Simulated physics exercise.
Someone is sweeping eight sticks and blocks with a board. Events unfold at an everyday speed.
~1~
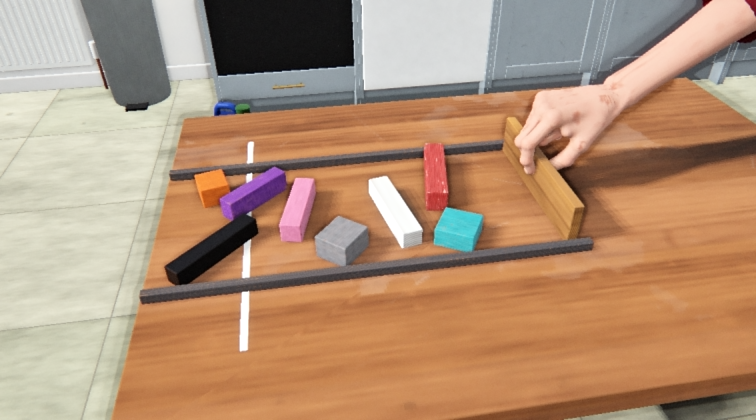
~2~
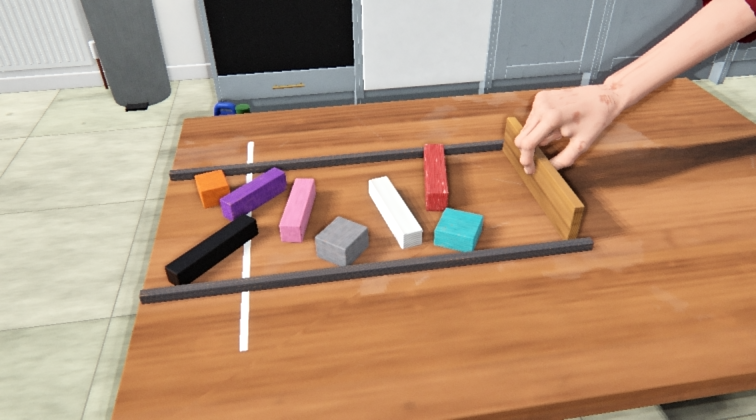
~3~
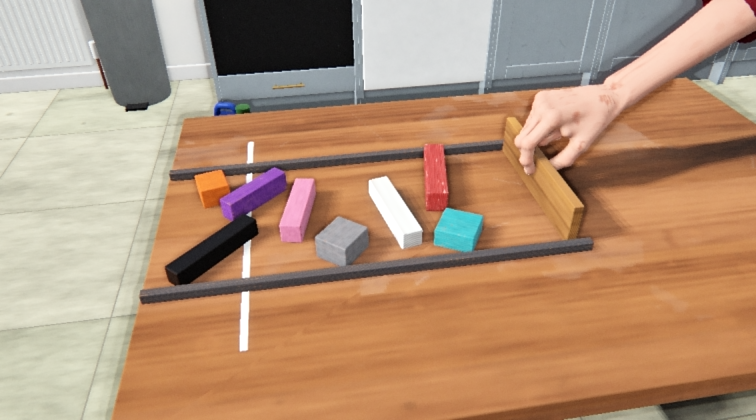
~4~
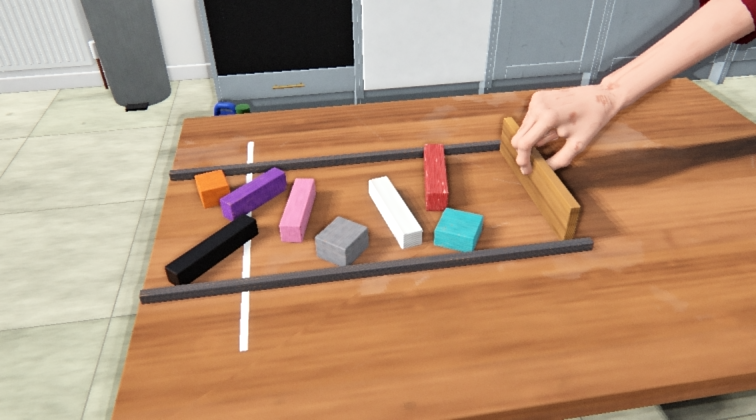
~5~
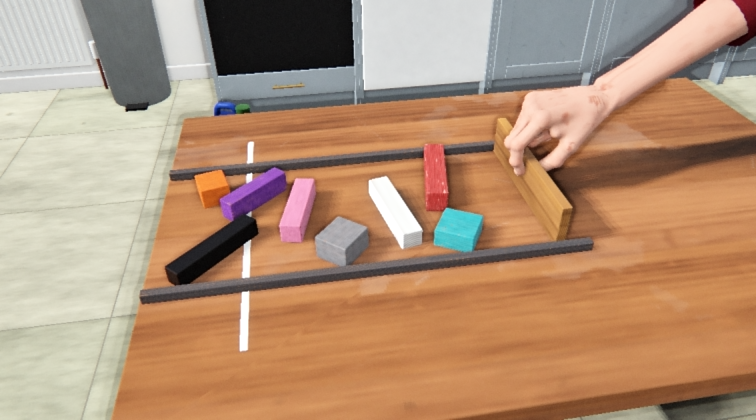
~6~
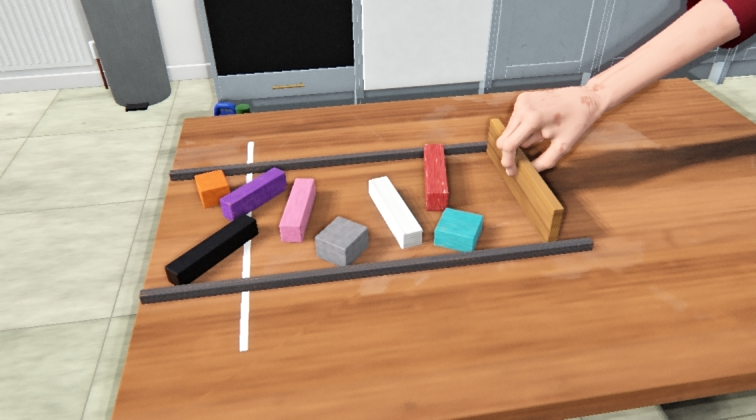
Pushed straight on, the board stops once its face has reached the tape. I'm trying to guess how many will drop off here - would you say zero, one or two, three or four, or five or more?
In this one, one or two spill over.
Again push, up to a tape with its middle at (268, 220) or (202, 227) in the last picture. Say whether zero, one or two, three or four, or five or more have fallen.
Going one tape after another, I'd say not one for the first and five or more for the second.
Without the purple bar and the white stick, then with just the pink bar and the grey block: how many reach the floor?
Result: 0, then 0.
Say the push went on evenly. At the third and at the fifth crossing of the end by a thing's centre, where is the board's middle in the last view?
Its middle is near (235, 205) and then near (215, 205).
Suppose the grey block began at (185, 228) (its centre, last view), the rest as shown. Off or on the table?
So it drops, then.
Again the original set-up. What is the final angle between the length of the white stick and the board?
Roughly 10° out of line.
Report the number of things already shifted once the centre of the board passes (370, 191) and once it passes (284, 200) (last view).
I count 5 first and 8 after.
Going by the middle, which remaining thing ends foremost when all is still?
The orange block.
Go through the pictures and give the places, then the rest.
The first frame shows orange block (213, 188); black stick (214, 249); purple bar (255, 193); board (538, 174); tape (248, 222).
The second frame shows black stick (214, 249); white stick (394, 210).
The third frame shows purple bar (255, 194); grey block (342, 242).
The fourth frame shows orange block (213, 189); red bar (435, 176).
The fifth frame shows black stick (214, 249); turquoise block (459, 230).
The sixth frame shows orange block (213, 189); black stick (214, 249); purple bar (255, 194); board (520, 176); tape (248, 222).
A little later, none off yet; orange block at rest near (213, 189); black stick at rest near (214, 249); purple bar at rest near (255, 194).
When it is over, the number that fall off is one or two; down, black stick.
